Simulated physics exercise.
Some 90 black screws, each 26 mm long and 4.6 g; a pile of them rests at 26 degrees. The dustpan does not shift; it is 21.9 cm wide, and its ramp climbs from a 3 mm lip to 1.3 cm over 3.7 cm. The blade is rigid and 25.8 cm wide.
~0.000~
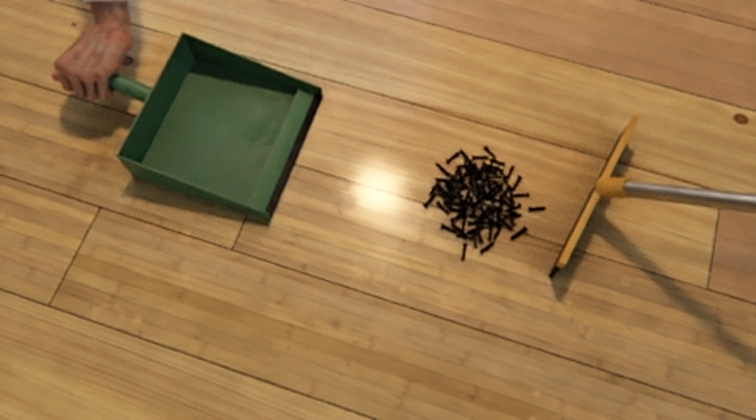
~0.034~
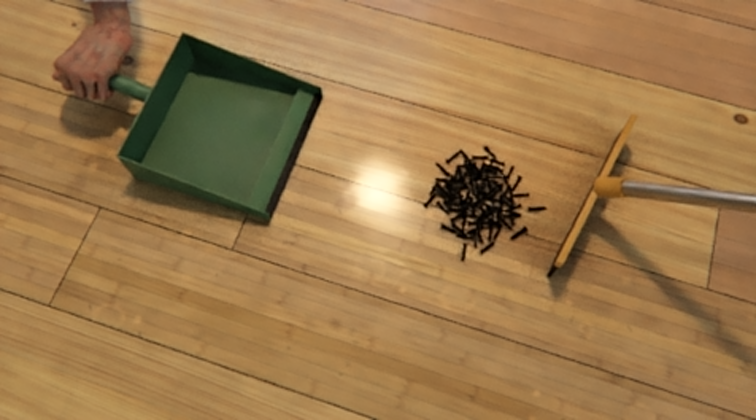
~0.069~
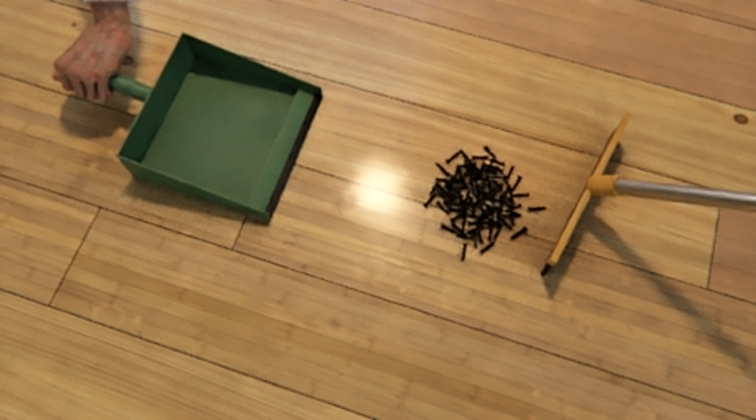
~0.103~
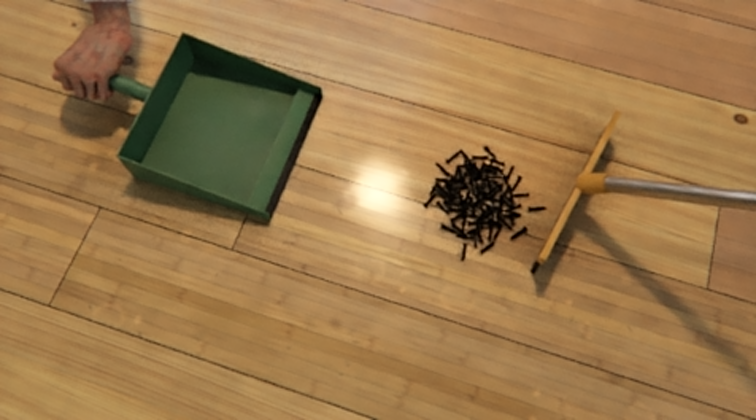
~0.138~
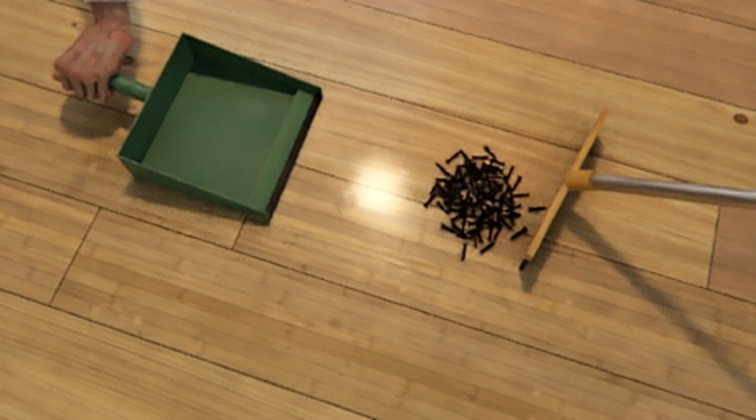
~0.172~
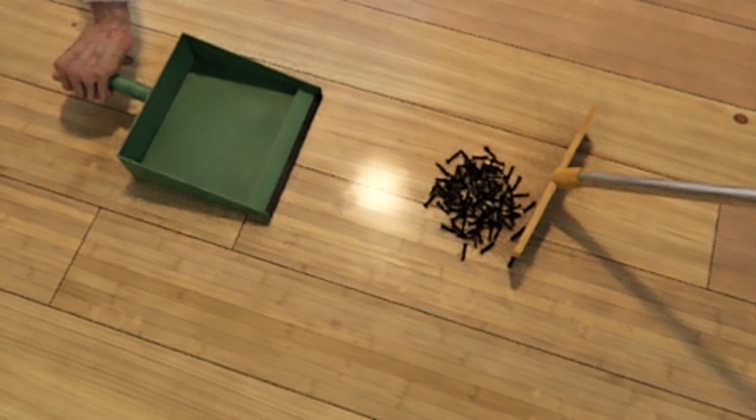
On a wooden floor, an orange-bladed pusher sliding left to the edge of a black screw pile, a hand holding a green dustpan still.
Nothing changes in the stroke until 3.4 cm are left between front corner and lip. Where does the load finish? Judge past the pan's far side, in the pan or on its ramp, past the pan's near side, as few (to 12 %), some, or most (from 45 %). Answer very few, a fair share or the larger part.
Far side: Very few, pan: Very few, near side: Very few.
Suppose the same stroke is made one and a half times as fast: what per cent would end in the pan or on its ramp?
It would be near 10 per cent.
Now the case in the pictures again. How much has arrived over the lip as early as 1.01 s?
Some 5 per cent.
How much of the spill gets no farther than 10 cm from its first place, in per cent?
Roughly 5 per cent.
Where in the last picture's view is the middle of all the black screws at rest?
At about (318, 148).
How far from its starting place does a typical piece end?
Some 26 cm.
After 0.48 s, middle of the blade 22 cm from the lip; 0 % over the lip, far side 0 %, near side 0 %.
Then, at 0.69 s, middle of the blade 12 cm from the lip; 0 % over the lip, far side 5 %, near side 5 %.
After 1.01 s, middle of the blade 6 cm from the lip; 5 % over the lip, far side 10 %, near side 5 %.
In the end, at 1.8 s, far side 10 %, pan 5 %, near side 0 %, in front of the lip or behind the blade 85 %.
